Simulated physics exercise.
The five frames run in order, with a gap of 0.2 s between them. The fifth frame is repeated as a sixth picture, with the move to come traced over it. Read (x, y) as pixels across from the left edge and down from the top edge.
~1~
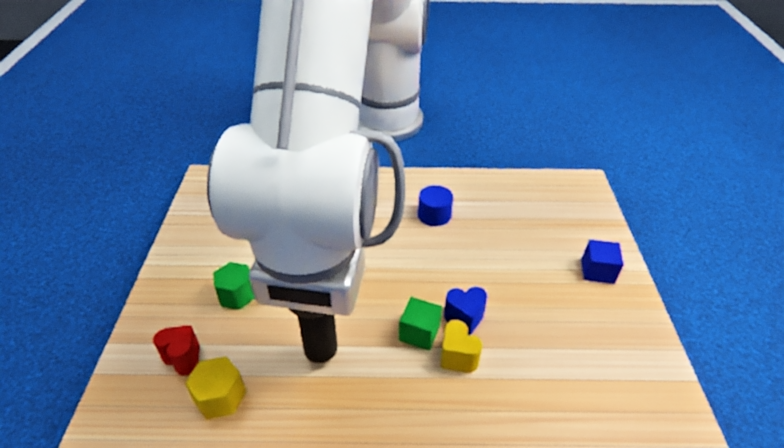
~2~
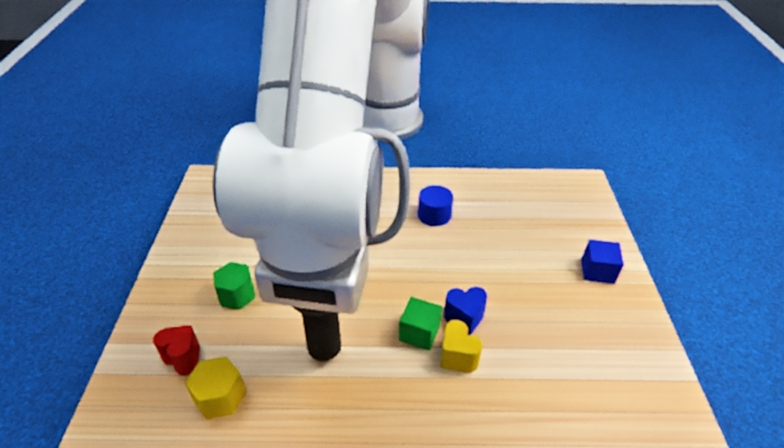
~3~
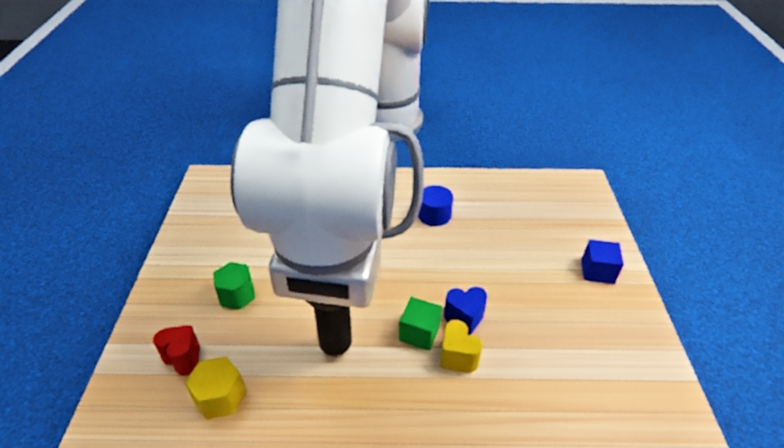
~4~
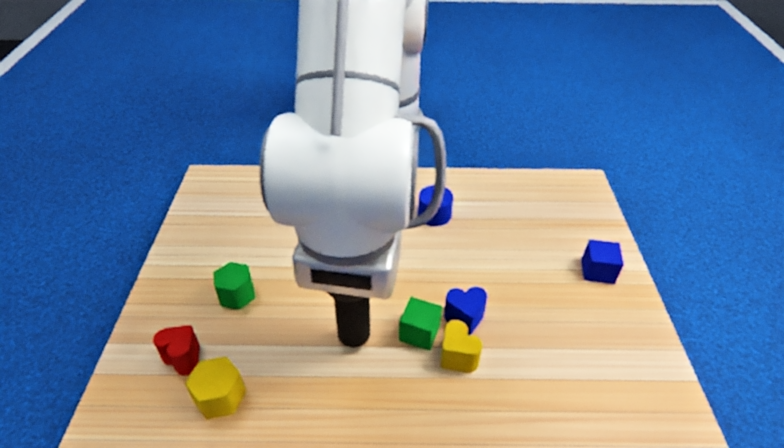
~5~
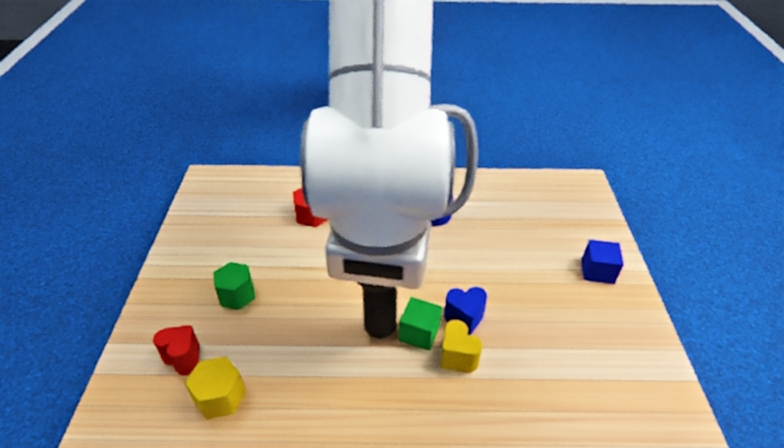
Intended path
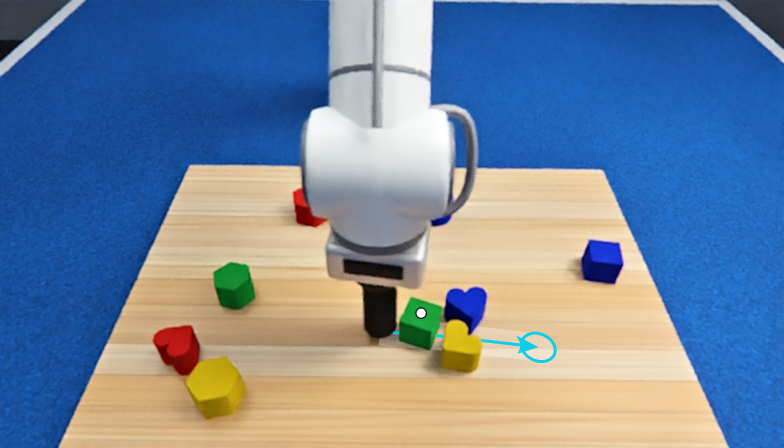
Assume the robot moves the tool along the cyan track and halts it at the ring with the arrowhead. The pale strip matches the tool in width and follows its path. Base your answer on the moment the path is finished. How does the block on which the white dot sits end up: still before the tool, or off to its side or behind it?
When the path is over, you would find the block on which the white dot sits off to the side or behind the tool.
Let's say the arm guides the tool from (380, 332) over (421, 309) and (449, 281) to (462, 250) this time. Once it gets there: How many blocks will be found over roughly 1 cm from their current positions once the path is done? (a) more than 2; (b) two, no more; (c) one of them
Choice c: One of them.
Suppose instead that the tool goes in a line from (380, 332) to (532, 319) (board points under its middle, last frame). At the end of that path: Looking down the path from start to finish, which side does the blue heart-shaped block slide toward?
Answer: Left.
The drawn path runs from (380, 332) to (538, 347); the dot is on the green square.
What follows on the original path. One third of the way, tool at (434, 329); green square at (467, 307), turned 50° anticlockwise; yellow heart-shaped block at (476, 339), turned 40° clockwise; blue heart-shaped block at (490, 291), turned 20° clockwise.
Two thirds of the way, tool at (487, 334); green square at (511, 302), turned 85° anticlockwise; yellow heart-shaped block at (494, 350), turned 80° clockwise; blue heart-shaped block at (515, 277), turned 15° anticlockwise.
At the end, tool at (540, 340); green square at (523, 298), turned 100° anticlockwise; yellow heart-shaped block at (494, 351), turned 85° clockwise; blue heart-shaped block at (518, 273), turned 30° anticlockwise.
